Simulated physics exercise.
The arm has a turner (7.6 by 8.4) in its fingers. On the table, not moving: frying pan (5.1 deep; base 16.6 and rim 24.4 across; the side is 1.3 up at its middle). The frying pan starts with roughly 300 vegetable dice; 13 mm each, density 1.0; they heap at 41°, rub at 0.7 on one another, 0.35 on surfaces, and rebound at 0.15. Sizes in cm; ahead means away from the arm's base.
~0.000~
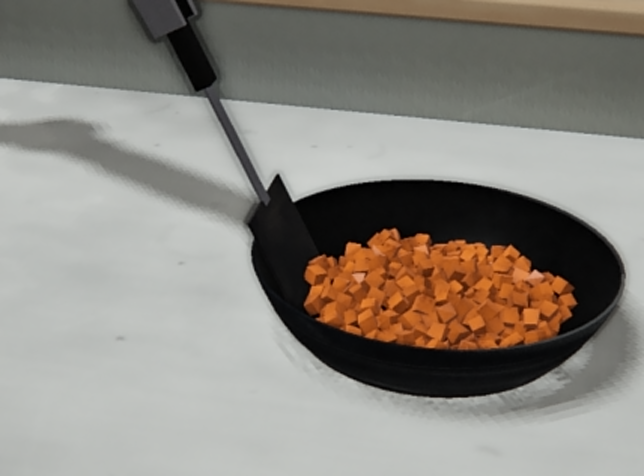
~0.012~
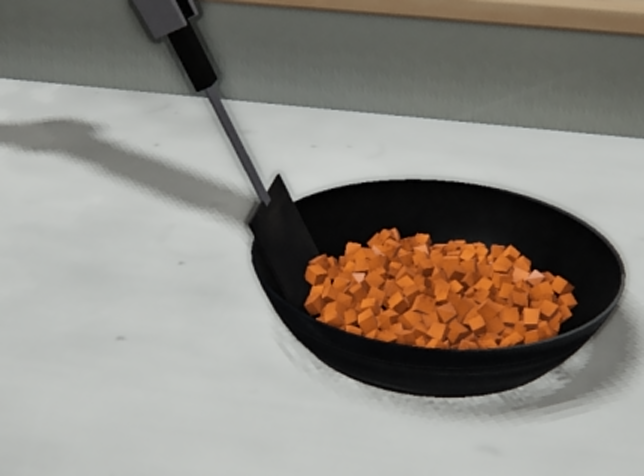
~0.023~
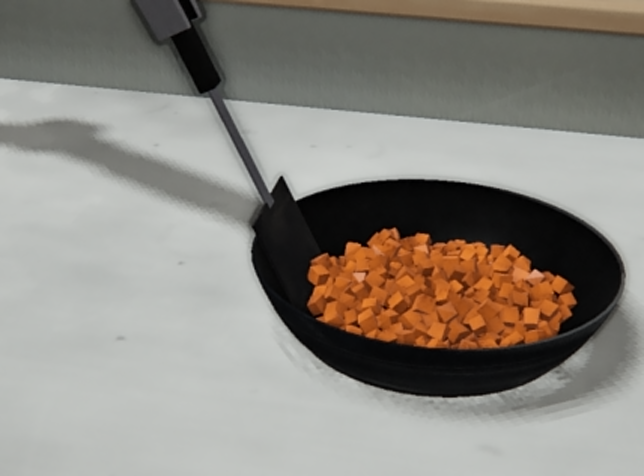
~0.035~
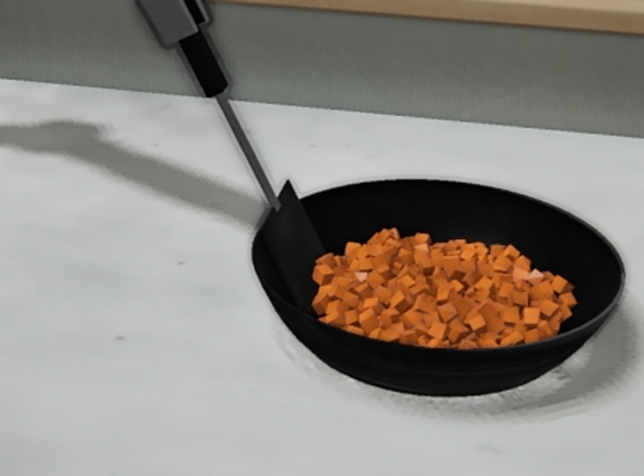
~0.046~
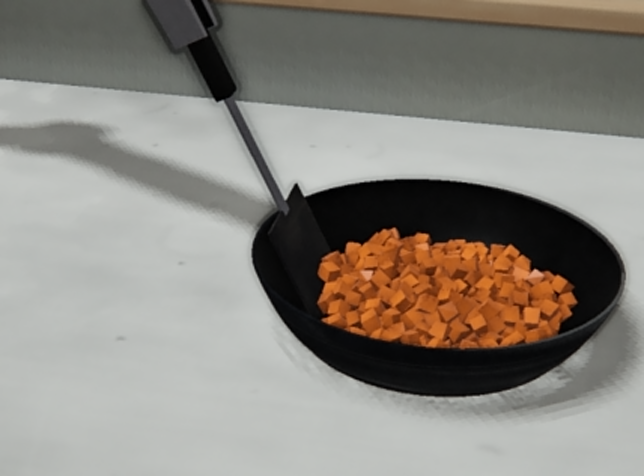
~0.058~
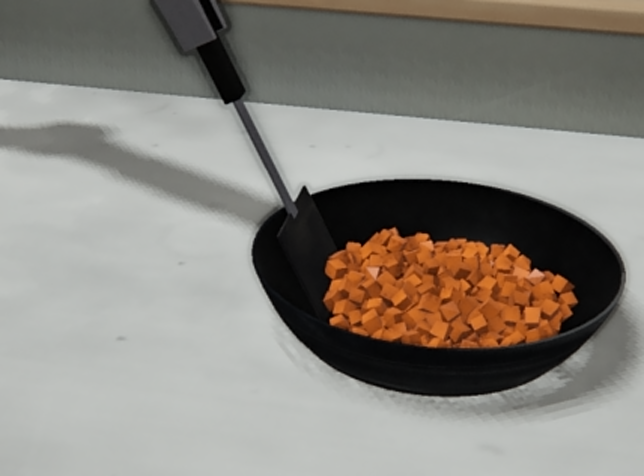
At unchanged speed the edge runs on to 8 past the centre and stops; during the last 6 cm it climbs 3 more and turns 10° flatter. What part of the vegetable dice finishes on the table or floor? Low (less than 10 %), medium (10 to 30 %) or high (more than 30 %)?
A medium share, 10 to 30 %, ends on the table or floor.
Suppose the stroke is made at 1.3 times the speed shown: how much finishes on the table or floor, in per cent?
Some 20 per cent.
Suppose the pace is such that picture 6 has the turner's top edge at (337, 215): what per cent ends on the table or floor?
Some 40 per cent.
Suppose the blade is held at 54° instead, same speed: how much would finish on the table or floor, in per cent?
In that case some 15 per cent.
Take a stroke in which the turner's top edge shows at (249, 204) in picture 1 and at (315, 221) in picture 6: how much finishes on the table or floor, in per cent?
About 35 per cent.
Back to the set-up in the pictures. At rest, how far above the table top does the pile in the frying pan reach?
Roughly 6.5 cm.
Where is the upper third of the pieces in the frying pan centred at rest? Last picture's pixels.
Around (565, 285).
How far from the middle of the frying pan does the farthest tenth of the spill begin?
Some 25 cm.
By 0.16 s, sloping 63°, highest piece 5 above the table; 299 in the frying pan.
By 0.27 s, sloping 59°, highest piece 7 above the table; 299 in the frying pan.
By 0.52 s, sloping 53°, highest piece 7 above the table; 237 in the frying pan, 54 on the table or floor, 8 on the blade or in flight.
By 1.57 s, sloping 53°, highest piece 6 above the table; 236 in the frying pan, 63 on the table or floor.
Final count, 236 in the frying pan, 63 on the table or floor. That is 21 % on the table or floor.
